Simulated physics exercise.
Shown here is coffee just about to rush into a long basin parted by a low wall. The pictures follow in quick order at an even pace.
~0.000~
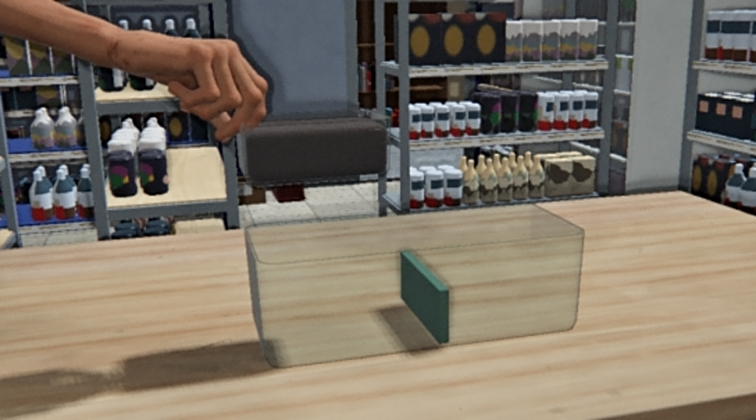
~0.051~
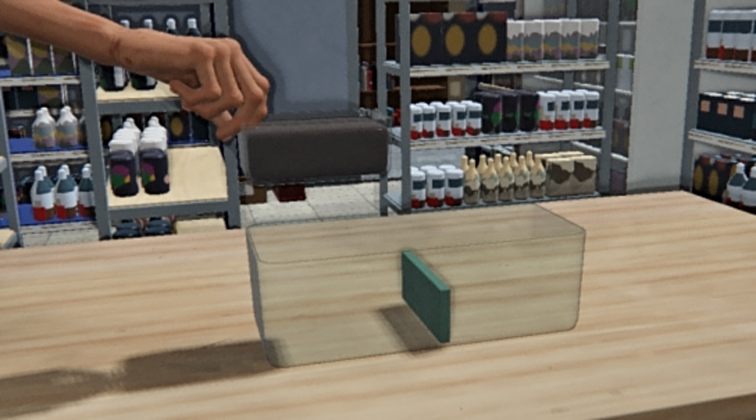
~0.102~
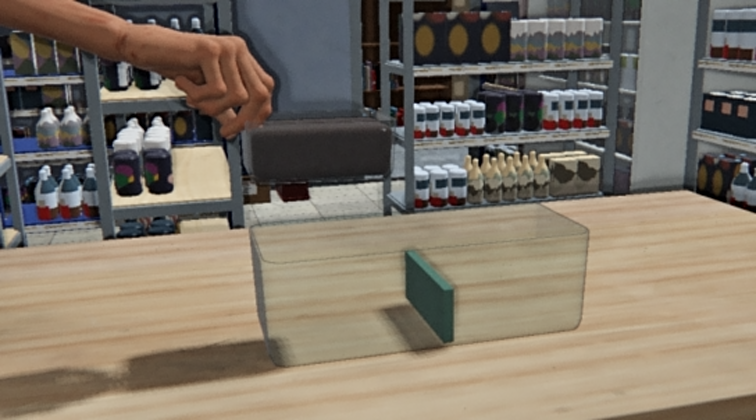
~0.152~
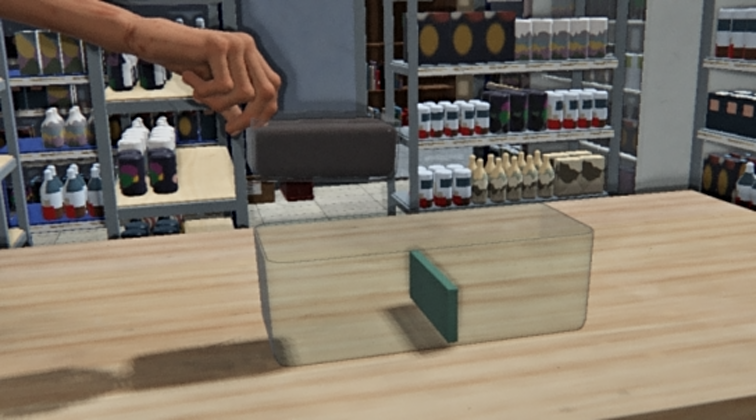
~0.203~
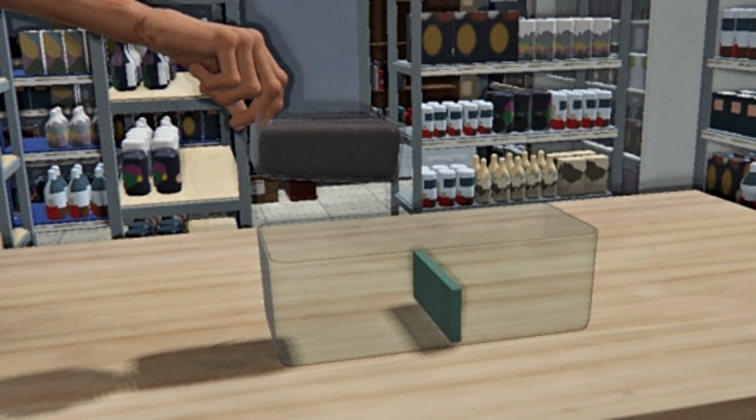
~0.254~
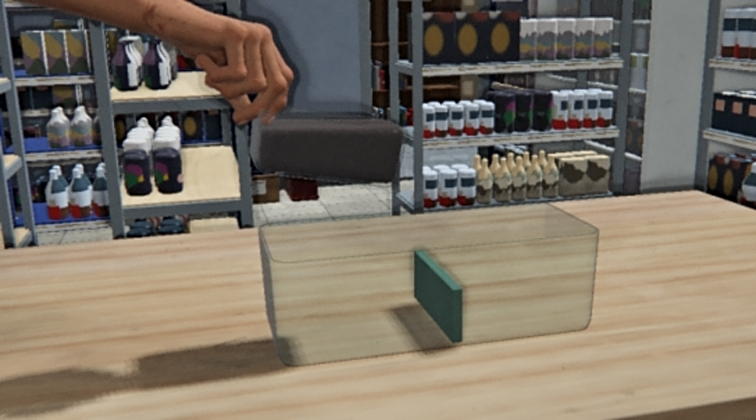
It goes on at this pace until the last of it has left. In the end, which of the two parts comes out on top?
The right one.
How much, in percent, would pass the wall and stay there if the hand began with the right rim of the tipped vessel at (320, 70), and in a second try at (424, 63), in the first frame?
The first gives 0 %, the second 85 %.
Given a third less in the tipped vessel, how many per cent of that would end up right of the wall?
It comes to around 40 percent.
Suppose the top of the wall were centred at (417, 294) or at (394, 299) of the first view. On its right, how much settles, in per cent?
About 70 % for the first and about 75 % for the second.
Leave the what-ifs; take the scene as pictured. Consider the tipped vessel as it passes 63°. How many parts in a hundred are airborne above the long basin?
Roughly 30 percent.
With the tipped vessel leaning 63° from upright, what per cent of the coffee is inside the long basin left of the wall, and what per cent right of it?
So the left part has 5 percent, while the right part has 30.
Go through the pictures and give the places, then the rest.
Tilt 0°; pouring edge (381, 116); surface from (241, 130) to (377, 122); the long basin's rim runs from (251, 246) to (556, 218); the wall's top is at (423, 271), in the first picture.
Tilt 0°; pouring edge (382, 116); surface from (242, 129) to (379, 122), in the second picture.
Tilt 2°; pouring edge (386, 117); surface from (246, 128) to (383, 123), in the third picture.
Tilt 4°; pouring edge (391, 120); surface from (251, 128) to (387, 124), in the fourth picture.
Tilt 7°; pouring edge (396, 123); surface from (255, 128) to (392, 124), in the fifth picture.
Tilt 11°; pouring edge (398, 128); surface from (258, 126) to (395, 124), in the sixth picture.
Then, 0.69 s in, the tilt is 63° and 35 per cent is still to pour, 4 is left of the wall and 29 right of it.
Then, 1.02 s in, the tilt is 96° and 7 per cent is still to pour, 25 is left of the wall and 64 right of it.
Then, 1.35 s in, the tilt is 103° and 0 per cent is still to pour, 34 is left of the wall and 64 right of it.
Then, 1.72 s in, the tilt is 103° and 0 per cent is still to pour, 35 is left of the wall and 64 right of it.
Finally, 35 per cent lies left of the wall, 64 right of it and 1 outside.
